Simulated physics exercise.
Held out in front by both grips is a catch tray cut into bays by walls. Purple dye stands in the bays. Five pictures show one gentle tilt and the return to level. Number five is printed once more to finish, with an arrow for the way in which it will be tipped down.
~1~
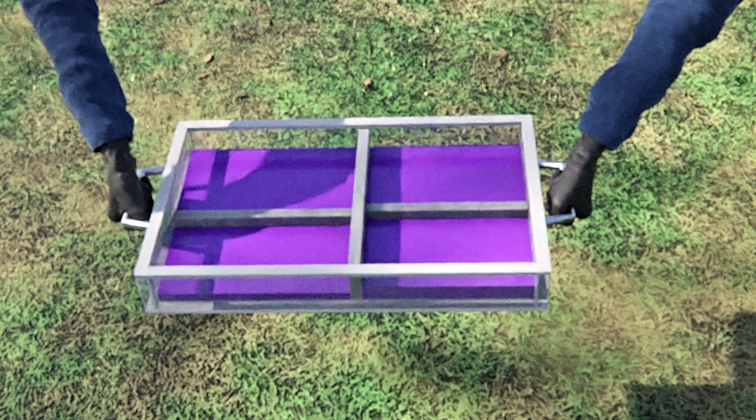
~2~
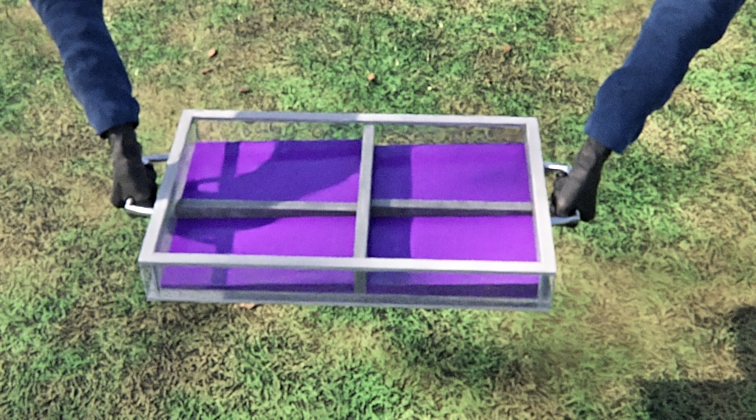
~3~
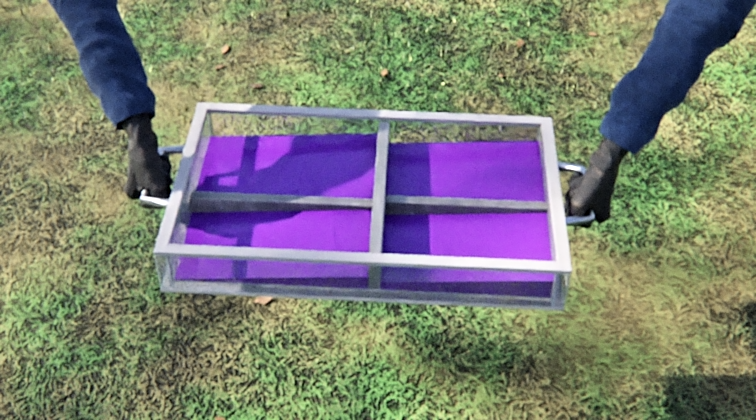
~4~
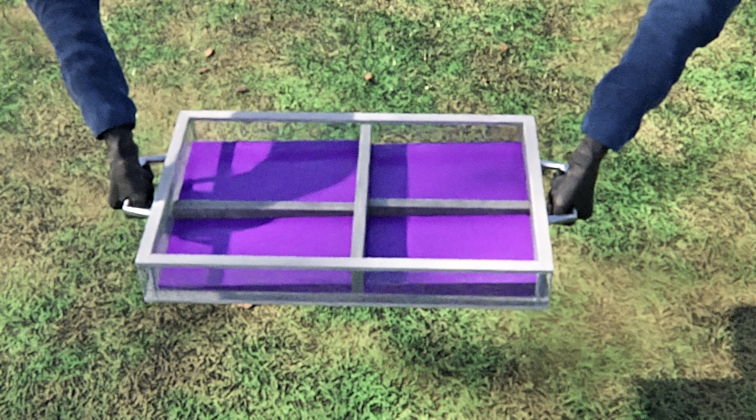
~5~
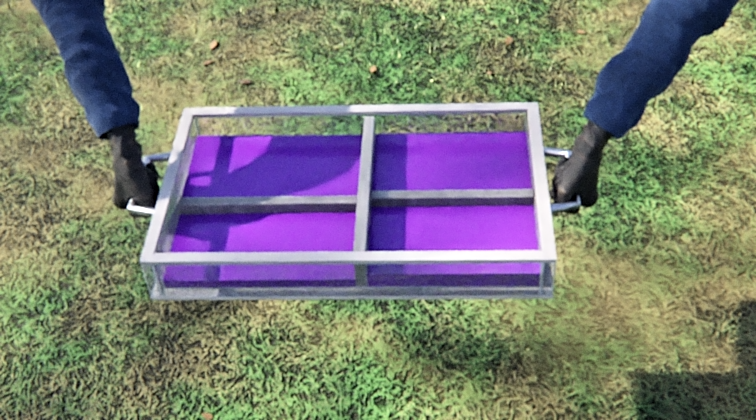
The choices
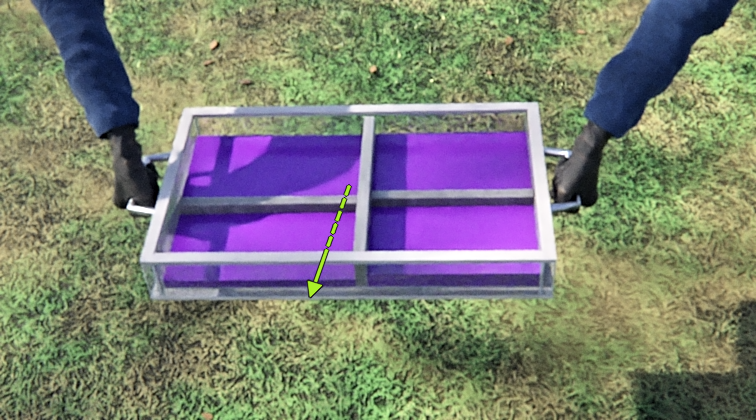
To begin with, two gloved hands hold a clear-sided, metal-framed tray level above grass, with purple dye in its four bays. The hands tip it slightly down to the right as it shifts a little right, then ease it back left and return it to level, the dye staying within the walls.
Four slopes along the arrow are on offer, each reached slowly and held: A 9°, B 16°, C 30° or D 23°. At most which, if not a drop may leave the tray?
It is B.
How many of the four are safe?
Two of the four.
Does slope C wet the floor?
Yes, that goes wrong.
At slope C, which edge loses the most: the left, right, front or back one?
The front rim.
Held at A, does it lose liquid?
No, not at all.
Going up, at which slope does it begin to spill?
The answer is D.
The arrow ends at (311, 291).
With A, nothing spills; the back right bay holds the most.
With B, nothing spills; the front left bay holds the most.
With C, about 41 % goes over the rim.
With D, about 12 % goes over the rim.
